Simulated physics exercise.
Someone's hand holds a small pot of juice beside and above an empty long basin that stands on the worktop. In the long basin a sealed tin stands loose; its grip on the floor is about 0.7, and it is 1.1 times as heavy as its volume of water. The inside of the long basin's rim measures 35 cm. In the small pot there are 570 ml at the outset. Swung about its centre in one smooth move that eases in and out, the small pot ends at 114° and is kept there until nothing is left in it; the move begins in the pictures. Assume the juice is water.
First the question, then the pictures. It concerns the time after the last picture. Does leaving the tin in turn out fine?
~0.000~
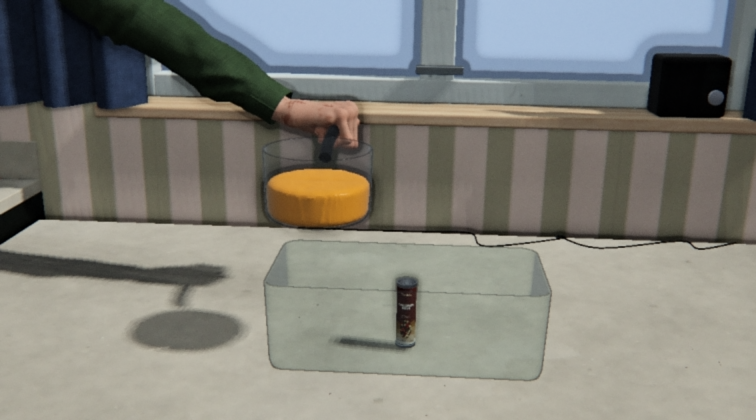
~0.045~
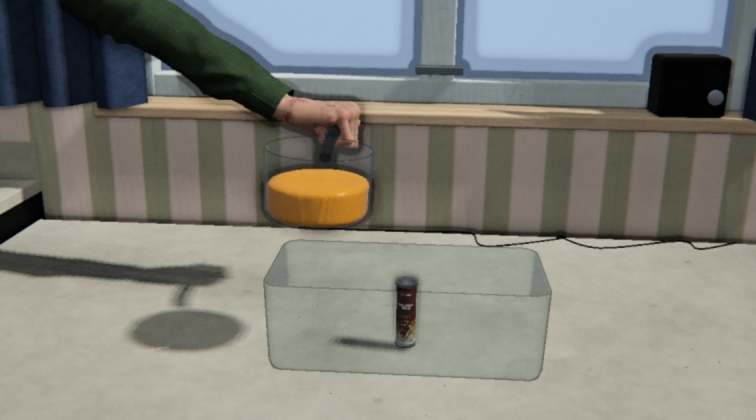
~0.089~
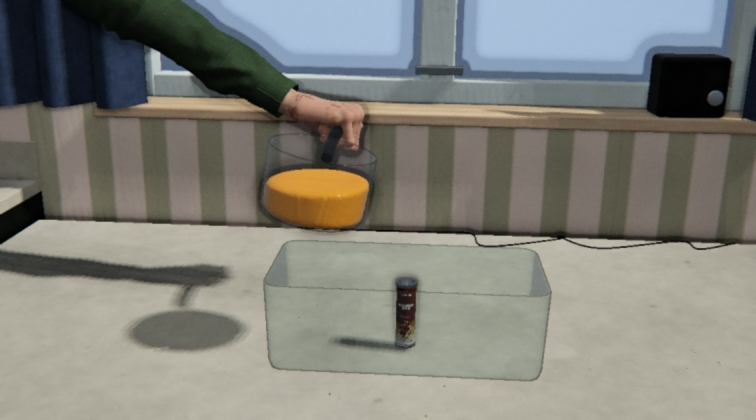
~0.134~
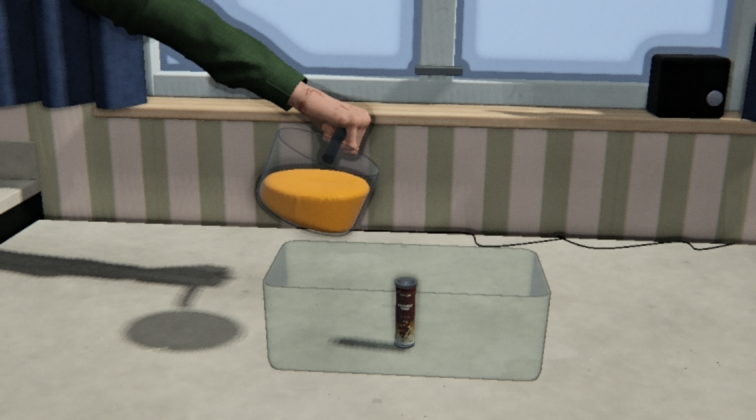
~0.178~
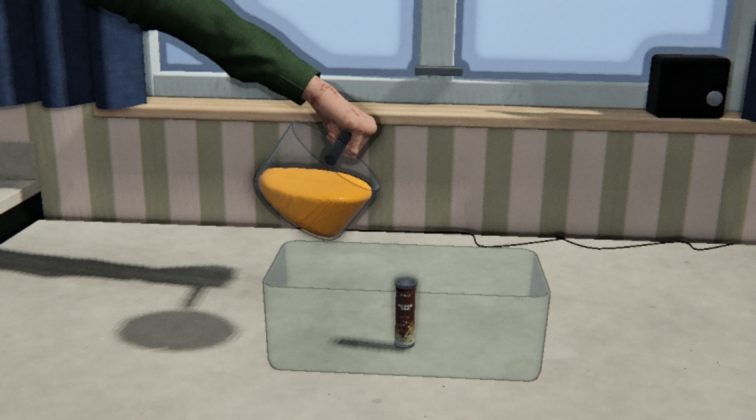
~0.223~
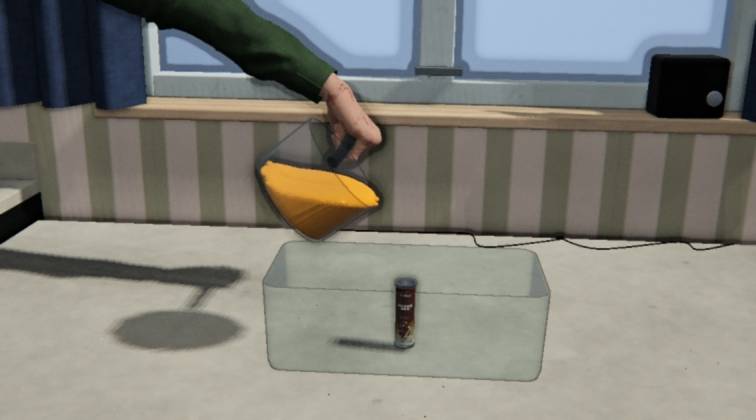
No.
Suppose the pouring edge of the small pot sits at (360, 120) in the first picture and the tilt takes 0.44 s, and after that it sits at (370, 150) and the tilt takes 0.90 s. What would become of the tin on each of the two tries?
The tin overturns the first time and overturns the second time.
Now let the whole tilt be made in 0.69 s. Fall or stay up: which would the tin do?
The tin tips over.
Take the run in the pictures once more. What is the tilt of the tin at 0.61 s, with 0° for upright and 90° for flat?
Tilt: Around 5 degrees.
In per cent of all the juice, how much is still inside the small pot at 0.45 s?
About 24 percent.
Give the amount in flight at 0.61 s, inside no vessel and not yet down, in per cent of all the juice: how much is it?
5 per cent, roughly.
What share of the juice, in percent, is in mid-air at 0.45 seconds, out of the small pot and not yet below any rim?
Around 26 percent.
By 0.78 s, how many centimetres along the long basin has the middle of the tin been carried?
Measured centre to centre, about 9 cm.
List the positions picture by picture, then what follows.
In the first frame, it leans 0°; its right rim is at (372, 151); the juice meets the walls at (269, 180) and (369, 182); the long basin's rim runs from (275, 262) to (543, 273); the tin's top is at (407, 285).
In the second frame, it leans 3°; its right rim is at (373, 154); the juice meets the walls at (269, 179) and (369, 182).
In the third frame, it leans 10°; its right rim is at (376, 161); the juice meets the walls at (268, 179) and (369, 183).
In the fourth frame, it leans 21°; its right rim is at (379, 173); the juice meets the walls at (264, 178) and (370, 185).
In the fifth frame, it leans 36°; its right rim is at (379, 189); the juice meets the walls at (261, 172) and (373, 189).
In the sixth frame, it leans 52°; its right rim is at (374, 206); the juice meets the walls at (265, 166) and (372, 193).
Then, 0.45 s in, the tilt is 113° and 23 per cent is still to pour; the tin stands where it began.
Then, 0.61 s in, the tilt is 114° and 4 per cent is still to pour; the tin leans 6°.
Then, 0.78 s in, the tilt is 114° and 0 per cent is still to pour; the tin lies on its side.
Then, 0.97 s in, the tilt is 114° and 0 per cent is still to pour; the tin lies on its side.
Finally, the tin lies on its side.
